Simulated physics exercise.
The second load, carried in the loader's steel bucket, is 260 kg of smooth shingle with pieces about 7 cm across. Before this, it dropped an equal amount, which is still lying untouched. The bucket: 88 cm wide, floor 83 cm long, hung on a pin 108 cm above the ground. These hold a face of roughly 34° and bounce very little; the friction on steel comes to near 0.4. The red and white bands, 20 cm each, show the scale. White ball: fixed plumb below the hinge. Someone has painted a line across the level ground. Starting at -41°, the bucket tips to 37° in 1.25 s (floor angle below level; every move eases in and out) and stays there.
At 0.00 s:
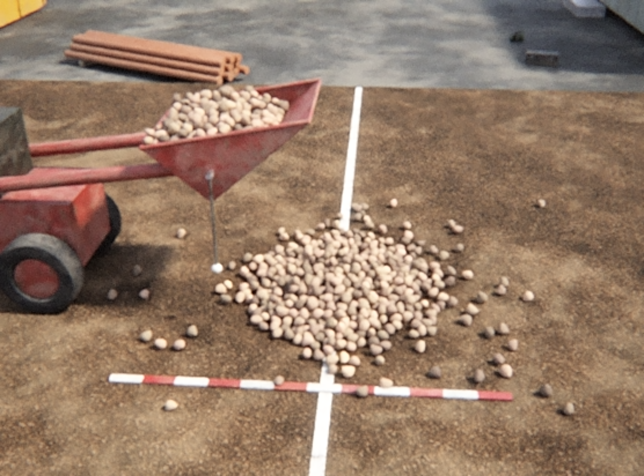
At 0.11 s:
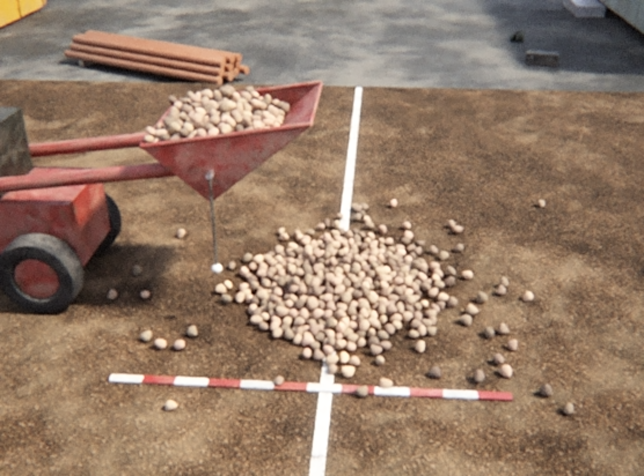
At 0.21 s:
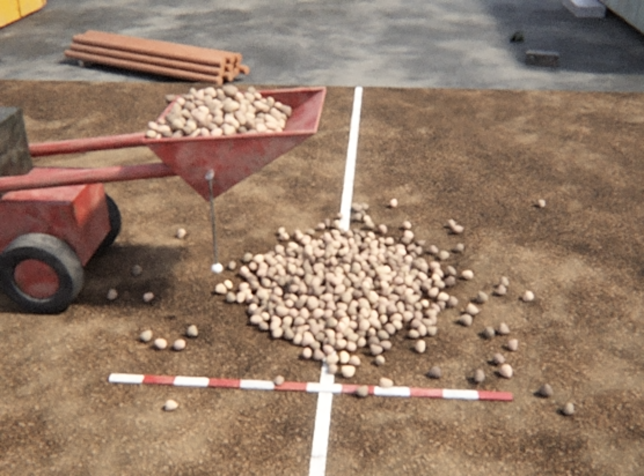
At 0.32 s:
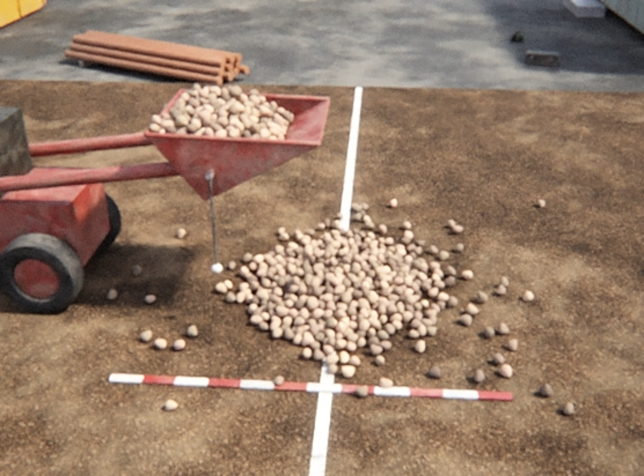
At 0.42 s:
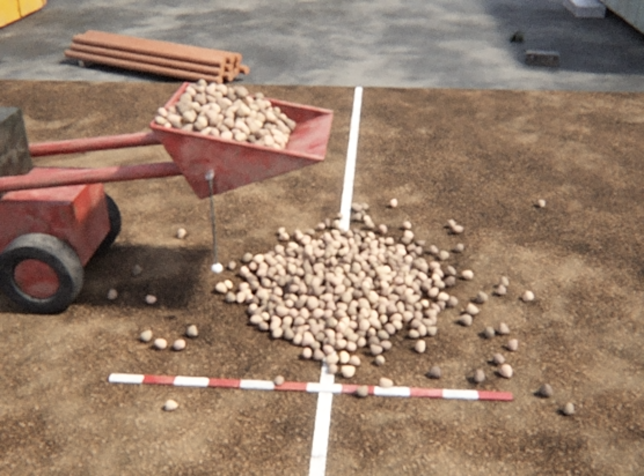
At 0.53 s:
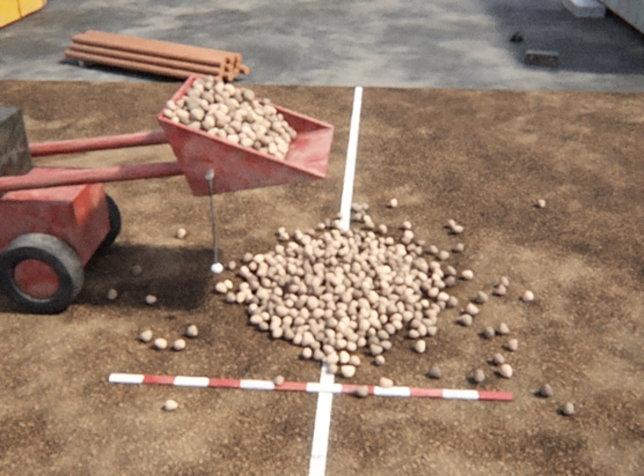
On a patch of level brown ground beside a grey paved strip, seen from a raised, fixed viewpoint, the light is sunny. A red loader at left holds a bucket of pale rounded stones, with a similar heap lying across a white line, a red-and-white banded rod in front and rust-coloured pipes behind. The bucket slowly tilts forward, its right lip lowering as the stones shift inside, while the heap stays still.
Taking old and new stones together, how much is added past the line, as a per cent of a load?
About 82 per cent.
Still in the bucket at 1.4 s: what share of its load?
About 50 per cent is held.
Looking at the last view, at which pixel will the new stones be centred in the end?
Roughly at (372, 275) in the last picture.
After 0.9 s the floor is at 25°; in per cent of one load, 99 in the bucket, 49 short of the line, 53 past the line; the foremost stones are at (538, 326).
After 1.4 s the floor is at 37°; in per cent of one load, 48 in the bucket, 82 short of the line, 71 past the line; the foremost stones are at (538, 326).
After 1.7 s the floor is at 37°; in per cent of one load, 7 in the bucket, 79 short of the line, 115 past the line; the foremost stones are at (538, 326).
After 4.1 s the floor is at 37°; in per cent of one load, 0 in the bucket, 66 short of the line, 135 past the line; the foremost stones are at (540, 310). Net gain past the line, 82.
